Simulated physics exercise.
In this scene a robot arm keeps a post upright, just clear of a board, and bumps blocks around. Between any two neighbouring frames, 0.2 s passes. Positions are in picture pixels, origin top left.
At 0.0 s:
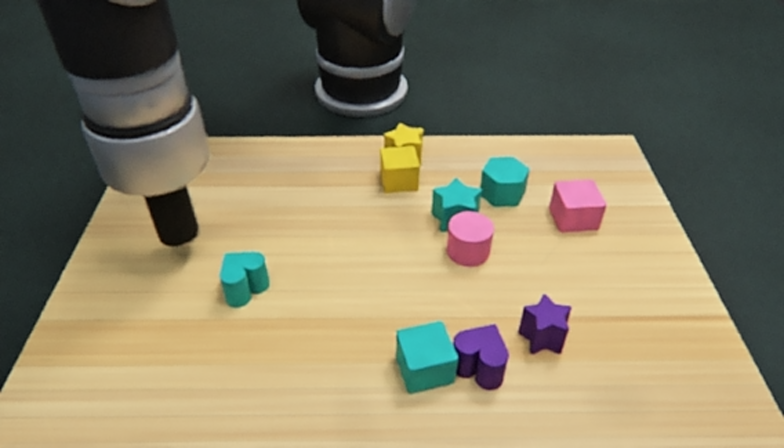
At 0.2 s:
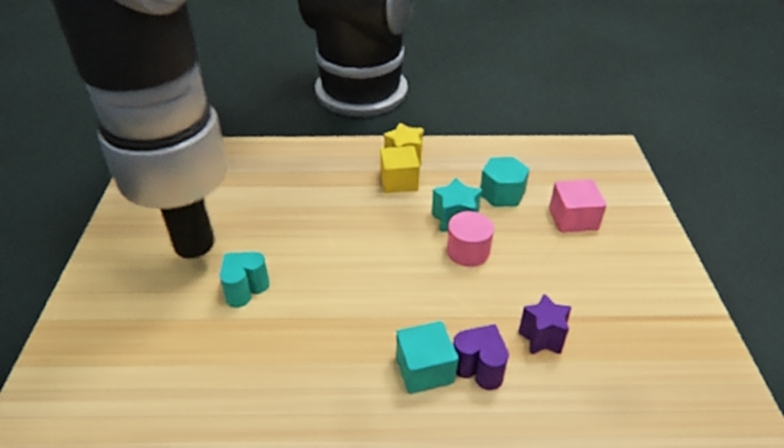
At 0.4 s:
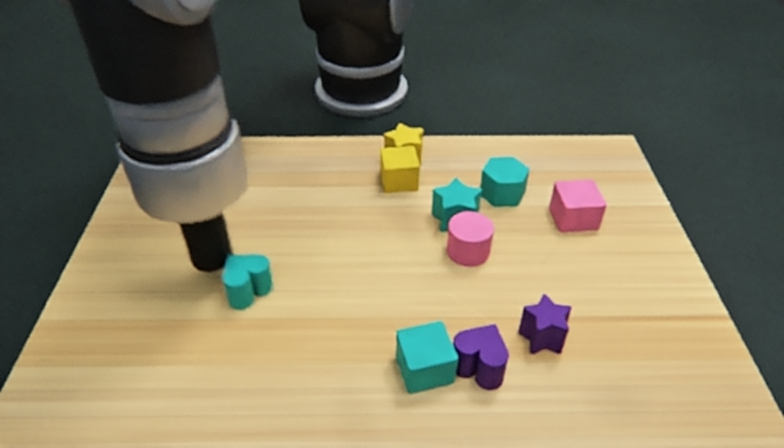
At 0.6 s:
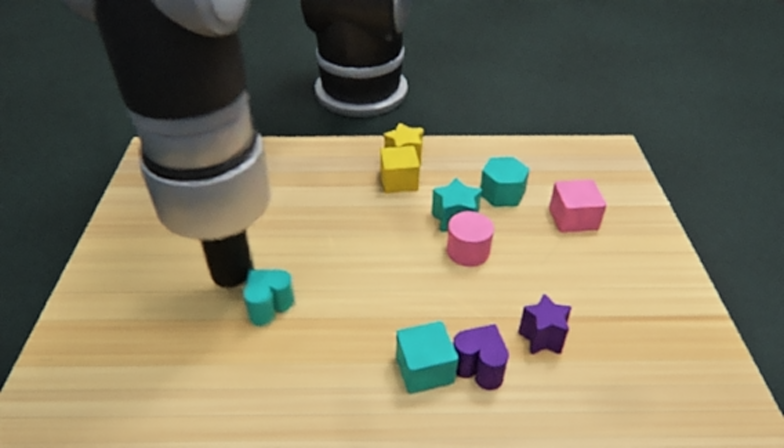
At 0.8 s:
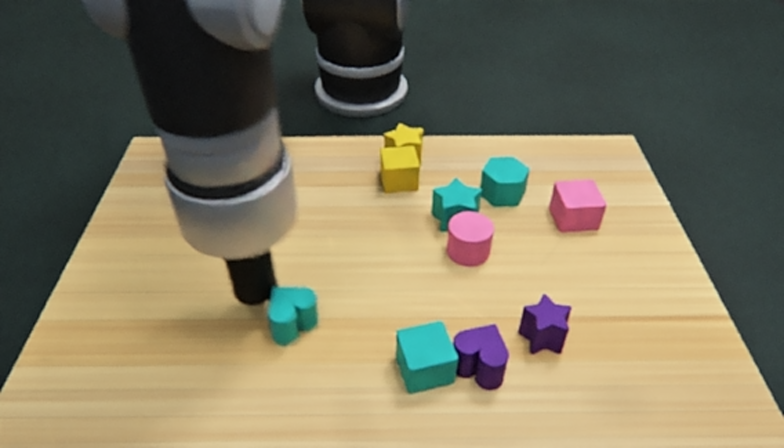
A robot arm moves right and pushes the turquoise heart diagonally toward the viewer's right.
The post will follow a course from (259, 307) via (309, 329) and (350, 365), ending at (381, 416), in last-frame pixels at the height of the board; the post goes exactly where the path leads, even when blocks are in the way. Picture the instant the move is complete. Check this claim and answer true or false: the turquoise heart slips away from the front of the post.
The claim does not hold.
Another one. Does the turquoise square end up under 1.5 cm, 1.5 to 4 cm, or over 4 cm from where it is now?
It's set to move under 1.5 cm.
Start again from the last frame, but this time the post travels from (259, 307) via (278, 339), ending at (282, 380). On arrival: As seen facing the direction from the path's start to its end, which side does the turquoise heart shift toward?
The answer is left.
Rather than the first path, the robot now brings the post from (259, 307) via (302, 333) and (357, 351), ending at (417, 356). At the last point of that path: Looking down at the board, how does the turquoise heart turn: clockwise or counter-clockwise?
Direction: Clockwise.
The first path, step by step. One third of the way, post at (307, 313); turquoise heart at (332, 330), turned 45° clockwise.
Two thirds of the way, post at (350, 350); turquoise heart at (377, 371), turned 50° clockwise.
At the end, post at (381, 401); turquoise heart at (418, 422), turned 30° clockwise; turquoise square not moved.
